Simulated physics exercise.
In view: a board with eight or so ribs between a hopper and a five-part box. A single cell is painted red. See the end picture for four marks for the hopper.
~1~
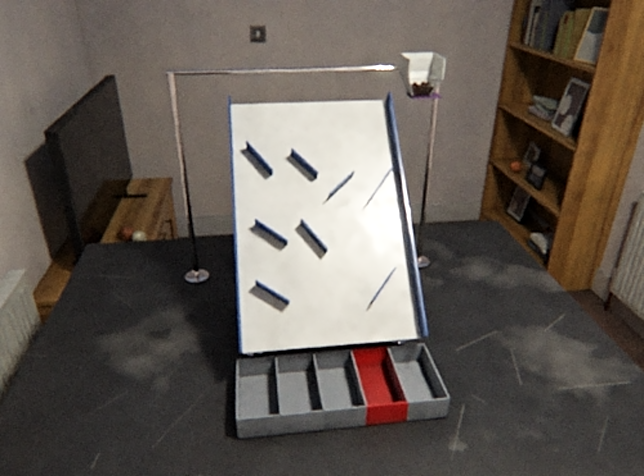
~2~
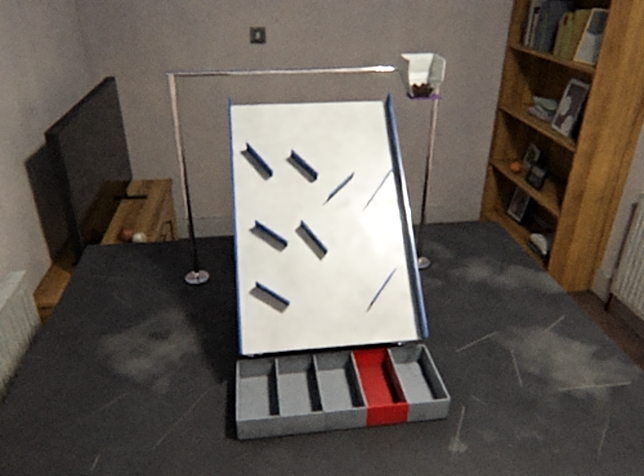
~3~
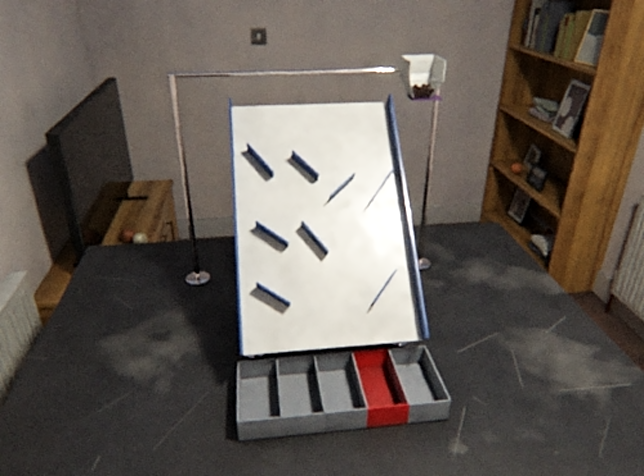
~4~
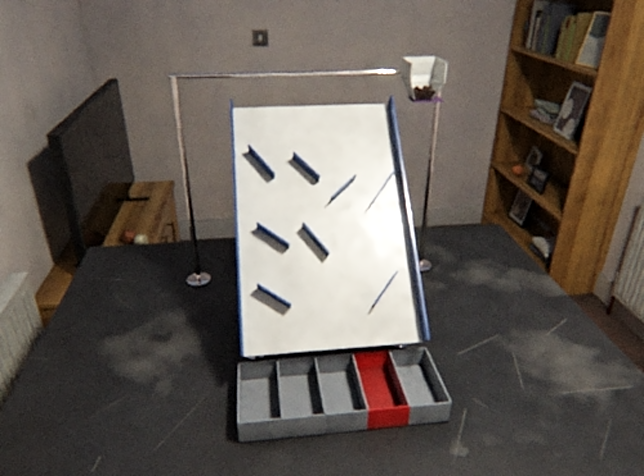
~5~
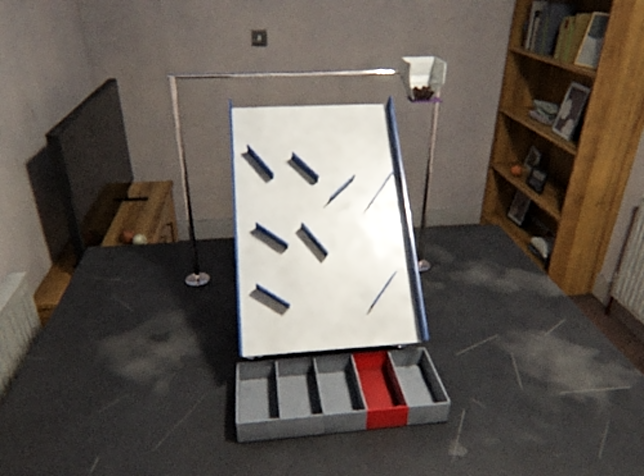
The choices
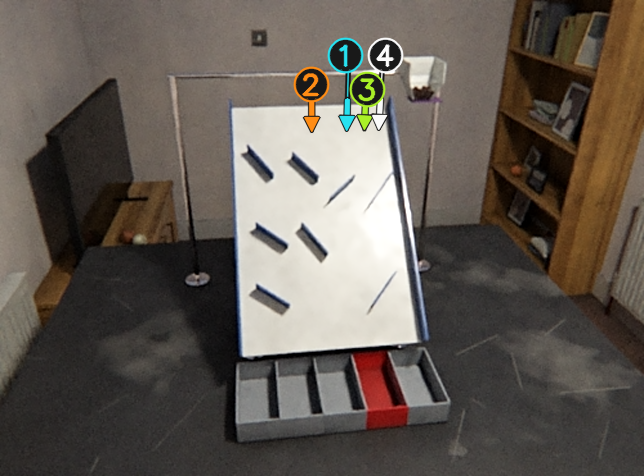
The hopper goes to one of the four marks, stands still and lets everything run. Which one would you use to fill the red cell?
The best mark is 2.
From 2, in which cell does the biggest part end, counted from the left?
The fourth.
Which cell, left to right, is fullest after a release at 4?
The third.
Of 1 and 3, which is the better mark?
Mark 1.
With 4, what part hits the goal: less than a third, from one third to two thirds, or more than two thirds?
Mark 4 gives less than a third.
On the marked copy, mark 1 meets the board at (346, 125); mark 2 meets the board at (311, 126); mark 3 meets the board at (364, 124); mark 4 meets the board at (379, 124).
If 1 is chosen, about two thirds in the red cell, about a third in other cells.
If 2 is chosen, most in the red cell, a small part in other cells.
If 3 is chosen, a small part in the red cell, most in other cells.
If 4 is chosen, none in the red cell, nearly all in other cells, a small part outside the box.
